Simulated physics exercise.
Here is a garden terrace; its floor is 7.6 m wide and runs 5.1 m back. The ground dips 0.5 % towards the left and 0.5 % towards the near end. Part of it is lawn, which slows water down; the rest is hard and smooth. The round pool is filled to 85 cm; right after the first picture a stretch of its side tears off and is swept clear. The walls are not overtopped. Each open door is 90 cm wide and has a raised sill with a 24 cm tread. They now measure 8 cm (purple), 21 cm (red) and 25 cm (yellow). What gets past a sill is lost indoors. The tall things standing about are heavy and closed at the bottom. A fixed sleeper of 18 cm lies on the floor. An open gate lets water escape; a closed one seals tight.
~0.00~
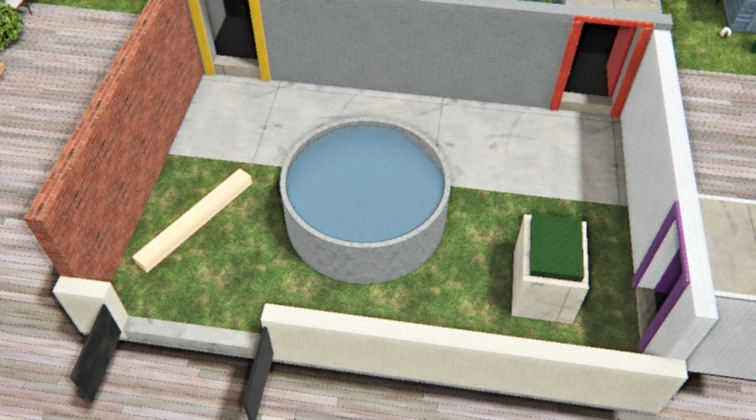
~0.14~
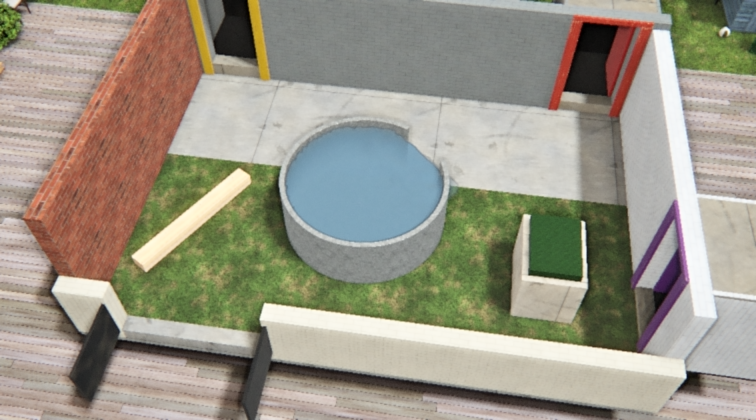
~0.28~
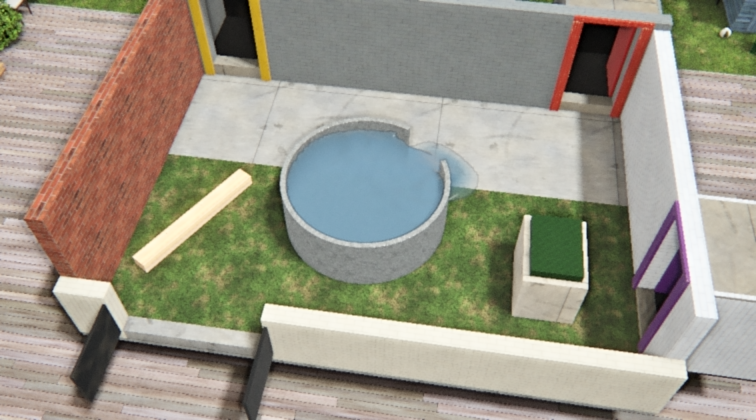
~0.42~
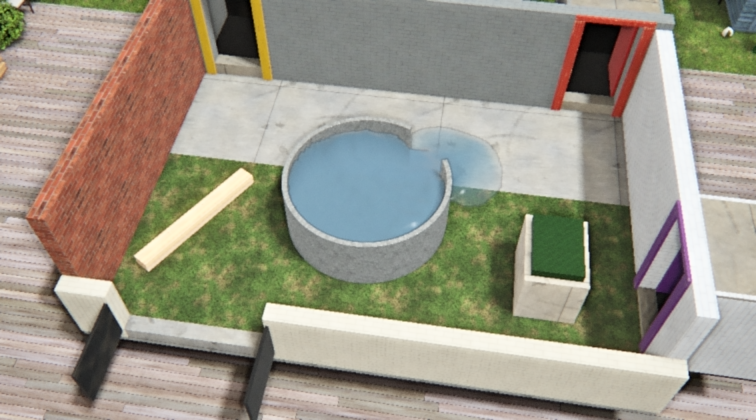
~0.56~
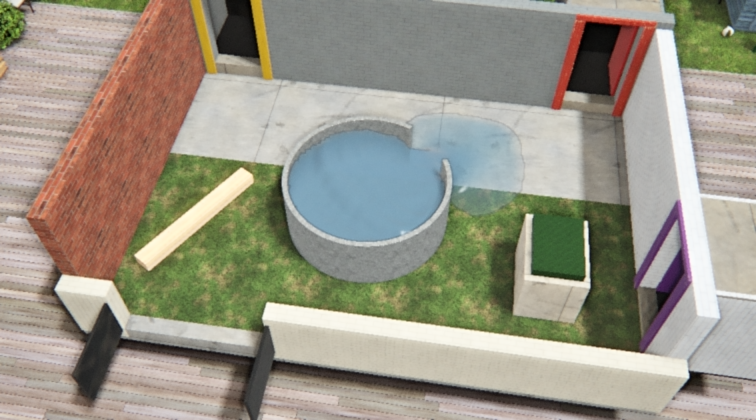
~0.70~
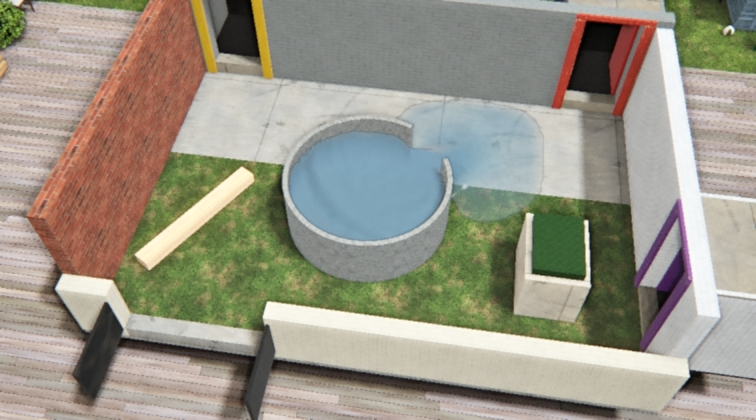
Water pours through a gap in the round pool's far side and spreads across the paving.
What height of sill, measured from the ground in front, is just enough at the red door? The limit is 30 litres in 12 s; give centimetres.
Close to 33 cm is just enough.
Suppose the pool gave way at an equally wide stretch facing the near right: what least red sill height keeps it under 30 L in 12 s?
Then roughly 9.0 cm.
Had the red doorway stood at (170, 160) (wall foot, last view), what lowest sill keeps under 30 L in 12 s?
About 5.0 cm.
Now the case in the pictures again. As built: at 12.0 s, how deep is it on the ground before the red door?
Roughly 9.5 cm deep.
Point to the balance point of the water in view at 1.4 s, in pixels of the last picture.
Near (409, 190).
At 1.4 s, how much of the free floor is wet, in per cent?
Near 25 per cent is wet.
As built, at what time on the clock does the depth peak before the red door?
Around 2.4 s.
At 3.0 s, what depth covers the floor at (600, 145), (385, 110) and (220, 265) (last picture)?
About 31, 5 and 0 cm.
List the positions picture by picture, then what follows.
The round pool at (365, 181) is whole and still, 85 cm deep; the red door at (598, 69) is dry, in the first frame.
The front is at (453, 185), 0.4 m from the gap on the far side; 0.3 m2 of floor is wet, 85 cm left at the back, in the second frame.
The gap is on the far side, the front 0.8 m out at (473, 174); the back of the round pool holds 85 cm, in the third frame.
Water pours out on the far side and has run 1.3 m, to (491, 151); about 11 cm deep outside, 85 cm at the back, in the fourth frame.
The front is at (507, 129), 1.9 m from the gap on the far side; 3.2 m2 of floor is wet, 85 cm left at the back, in the fifth frame.
The front is at (525, 115), 2.3 m from the gap on the far side; 4.8 m2 of floor is wet, 81 cm left at the back; 1.1 m in a straight line remain to the red door at (601, 67), in the sixth frame.
After 1.4 s water covers 25 % of the floor, deepest (51 cm) near (622, 116); 22 cm at the red door, 0 litres in over its 21 cm sill.
After 3.0 s water covers 50 % of the floor, deepest (38 cm) near (601, 114); 36 cm at the red door, 71 litres in over its 21 cm sill.
After 12.0 s water covers 95 % of the floor, deepest (12 cm) near (617, 380); 9 cm at the red door, 127 litres in over its 21 cm sill.
At the red door as built, the water arrived by 1.1 s and peaked near 36 cm at 2.4 s.
With a sill of 28 cm, 55 litres would have come in within the 12 s; with 38 cm, 13 litres. So under 30 litres takes about 33 cm.
